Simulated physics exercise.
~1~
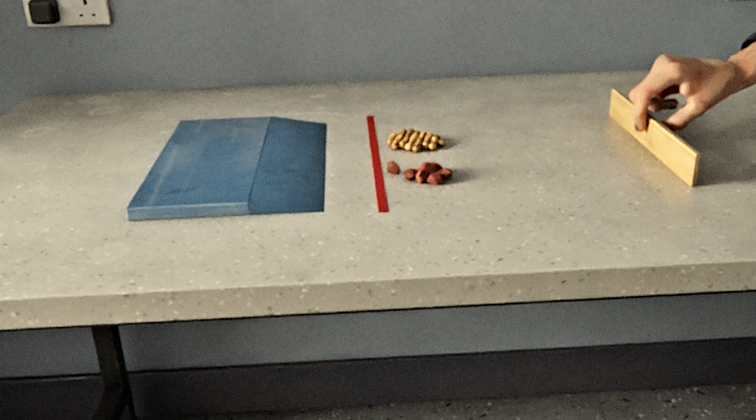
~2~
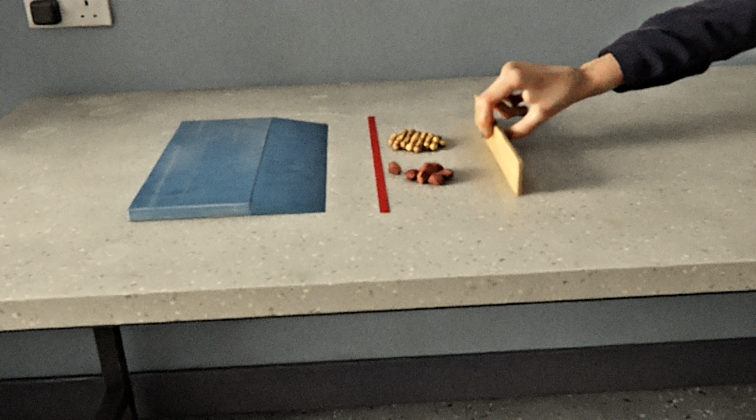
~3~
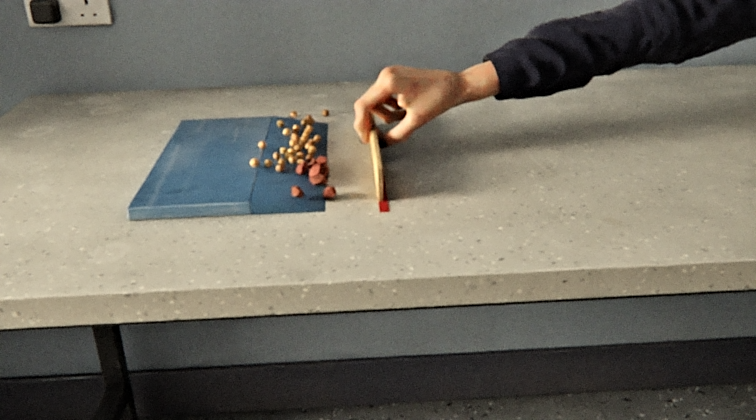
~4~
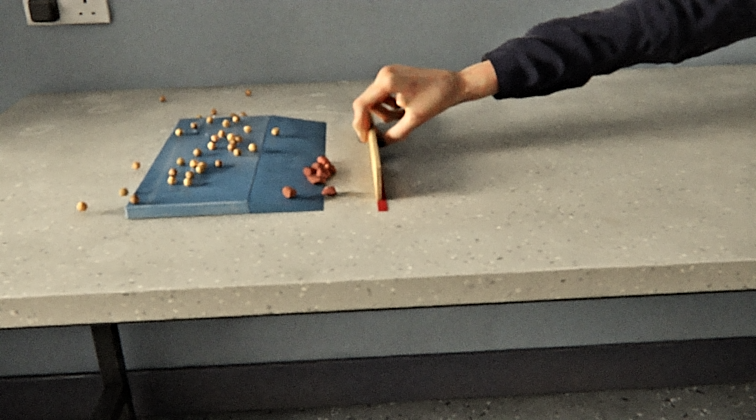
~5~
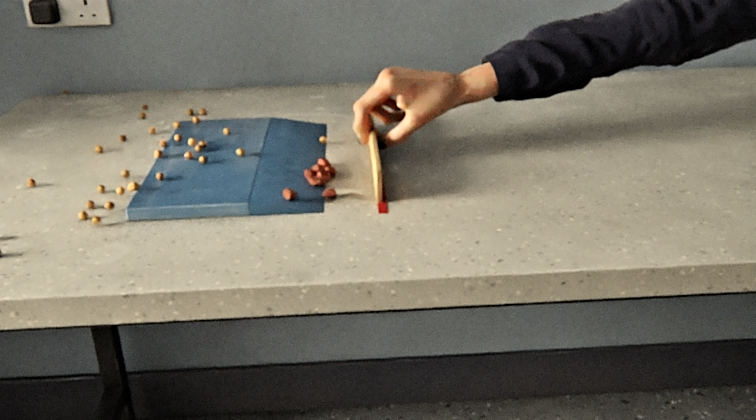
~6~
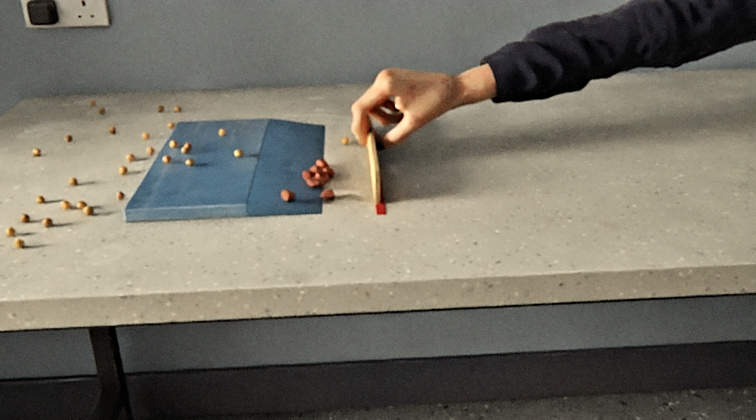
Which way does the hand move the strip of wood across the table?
The hand moves the strip of wood to the left, toward the blue ramp, until it stops at the red tape.
